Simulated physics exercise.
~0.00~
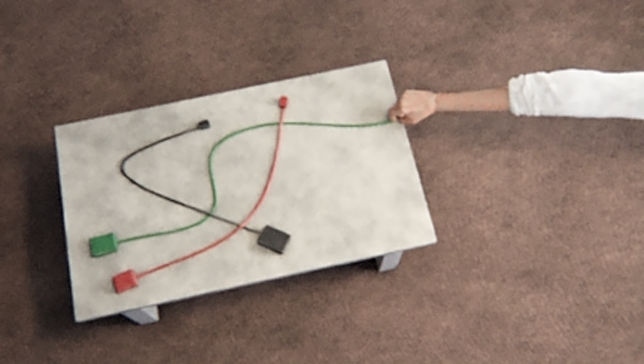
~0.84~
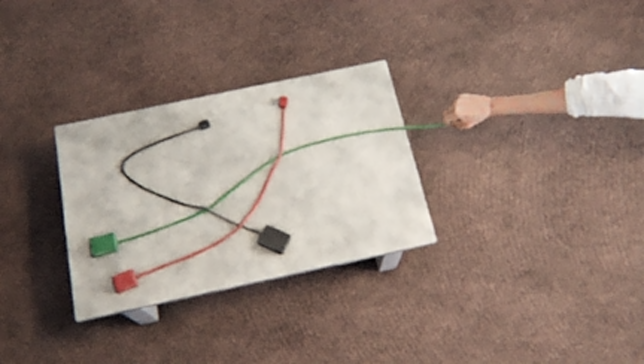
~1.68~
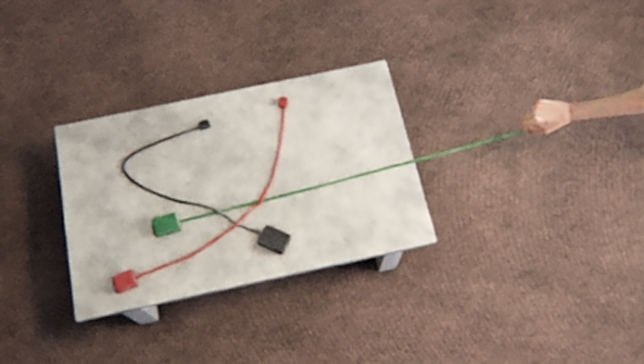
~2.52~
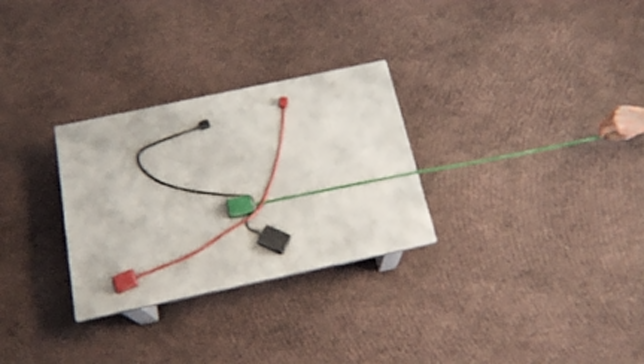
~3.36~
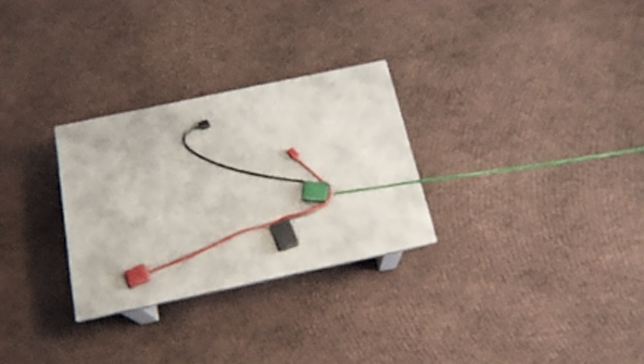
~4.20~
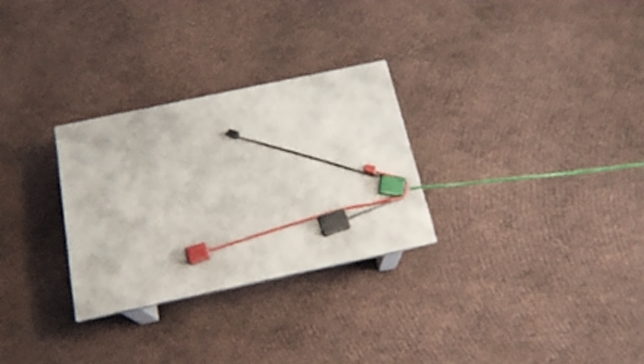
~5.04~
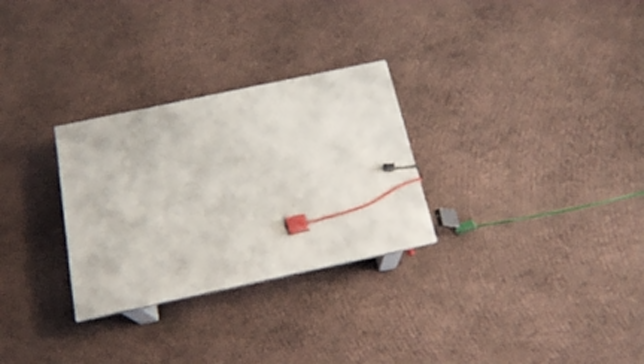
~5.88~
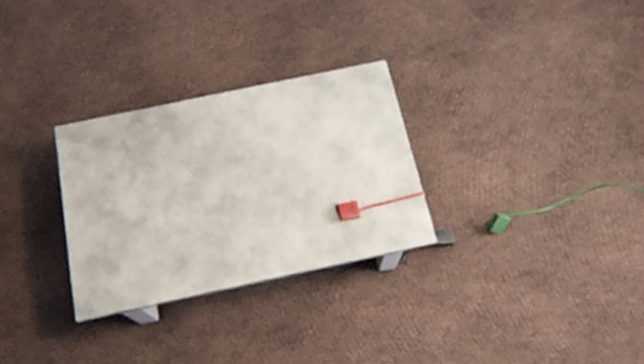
The clip shows green, red and black leads crossing on a pale table as a hand pulls the green one off the right edge, its charger dragging the others along. The green and black chargers go over the edge, while the red charger stays on top near the right side.
